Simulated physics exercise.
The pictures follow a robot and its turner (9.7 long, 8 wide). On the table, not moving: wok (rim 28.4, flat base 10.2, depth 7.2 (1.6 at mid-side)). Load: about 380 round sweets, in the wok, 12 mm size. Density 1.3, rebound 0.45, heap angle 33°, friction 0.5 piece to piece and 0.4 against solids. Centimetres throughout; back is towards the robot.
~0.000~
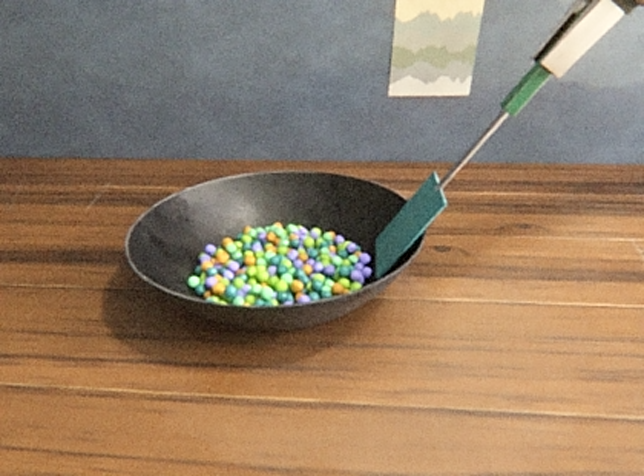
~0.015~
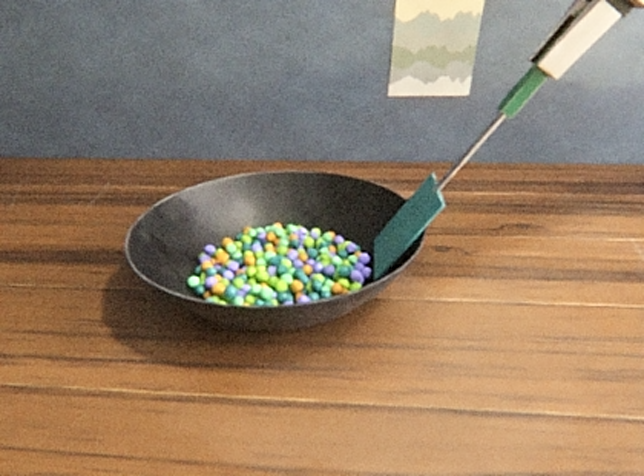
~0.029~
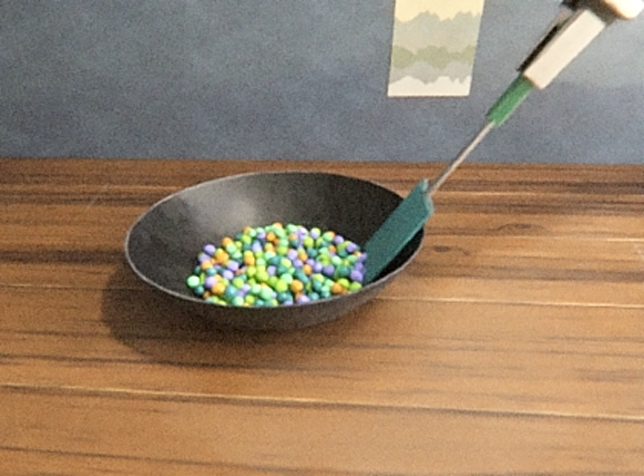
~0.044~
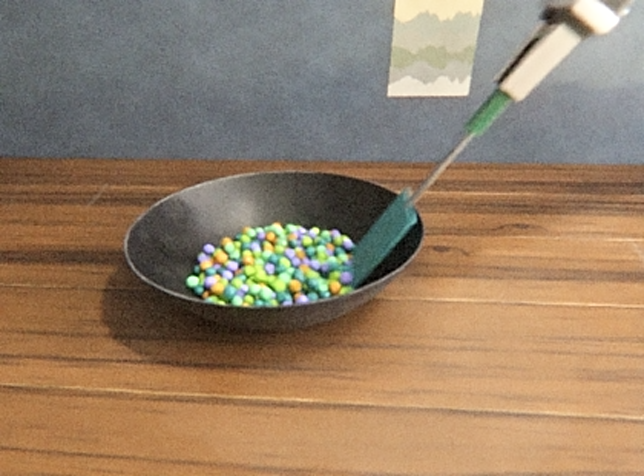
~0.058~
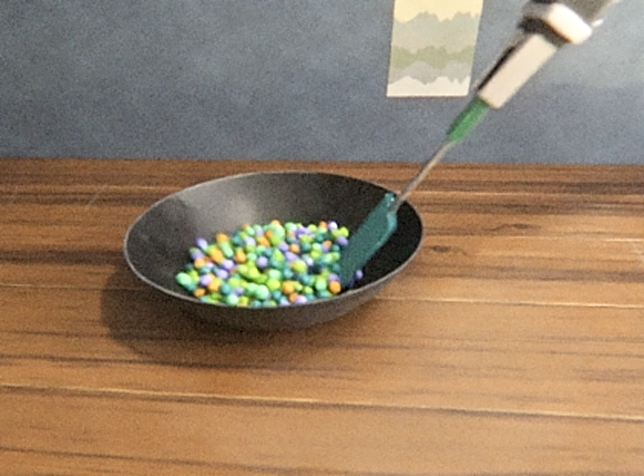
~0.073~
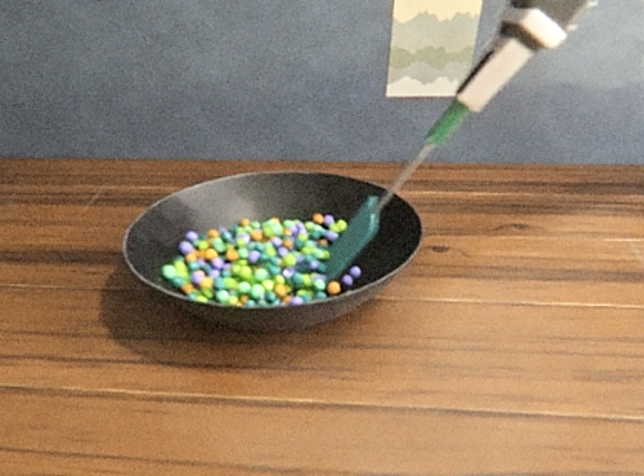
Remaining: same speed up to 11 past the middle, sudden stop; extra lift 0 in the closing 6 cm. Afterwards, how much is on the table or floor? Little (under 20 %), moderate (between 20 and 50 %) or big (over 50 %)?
On the table or floor the share is moderate, between 20 and 50 %.
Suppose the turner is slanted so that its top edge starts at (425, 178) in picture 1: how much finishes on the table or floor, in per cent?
About 45 per cent.
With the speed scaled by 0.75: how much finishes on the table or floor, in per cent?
Some 35 per cent.
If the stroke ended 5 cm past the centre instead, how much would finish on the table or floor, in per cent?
In that case some 0 per cent.
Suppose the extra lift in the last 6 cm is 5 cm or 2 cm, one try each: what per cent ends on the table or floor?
Some 30 and 40 per cent.
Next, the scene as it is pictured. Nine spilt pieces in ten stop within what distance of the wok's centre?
About 55 cm.
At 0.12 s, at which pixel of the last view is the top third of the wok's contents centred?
At about (221, 248).
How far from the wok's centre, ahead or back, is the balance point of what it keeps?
About 2.5 cm ahead.
By 0.12 s, sloping 55°, highest piece 7 above the table; 375 in the wok.
By 0.17 s, sloping 55°, highest piece 8 above the table; 375 in the wok.
By 0.39 s, sloping 55°, highest piece 23 above the table; 219 in the wok, 9 on the table or floor, 147 on the blade or in flight.
By 1.44 s, sloping 55°, highest piece 8 above the table; 219 in the wok, 156 on the table or floor.
Final count, 219 in the wok, 156 on the table or floor. That is 42 % on the table or floor.
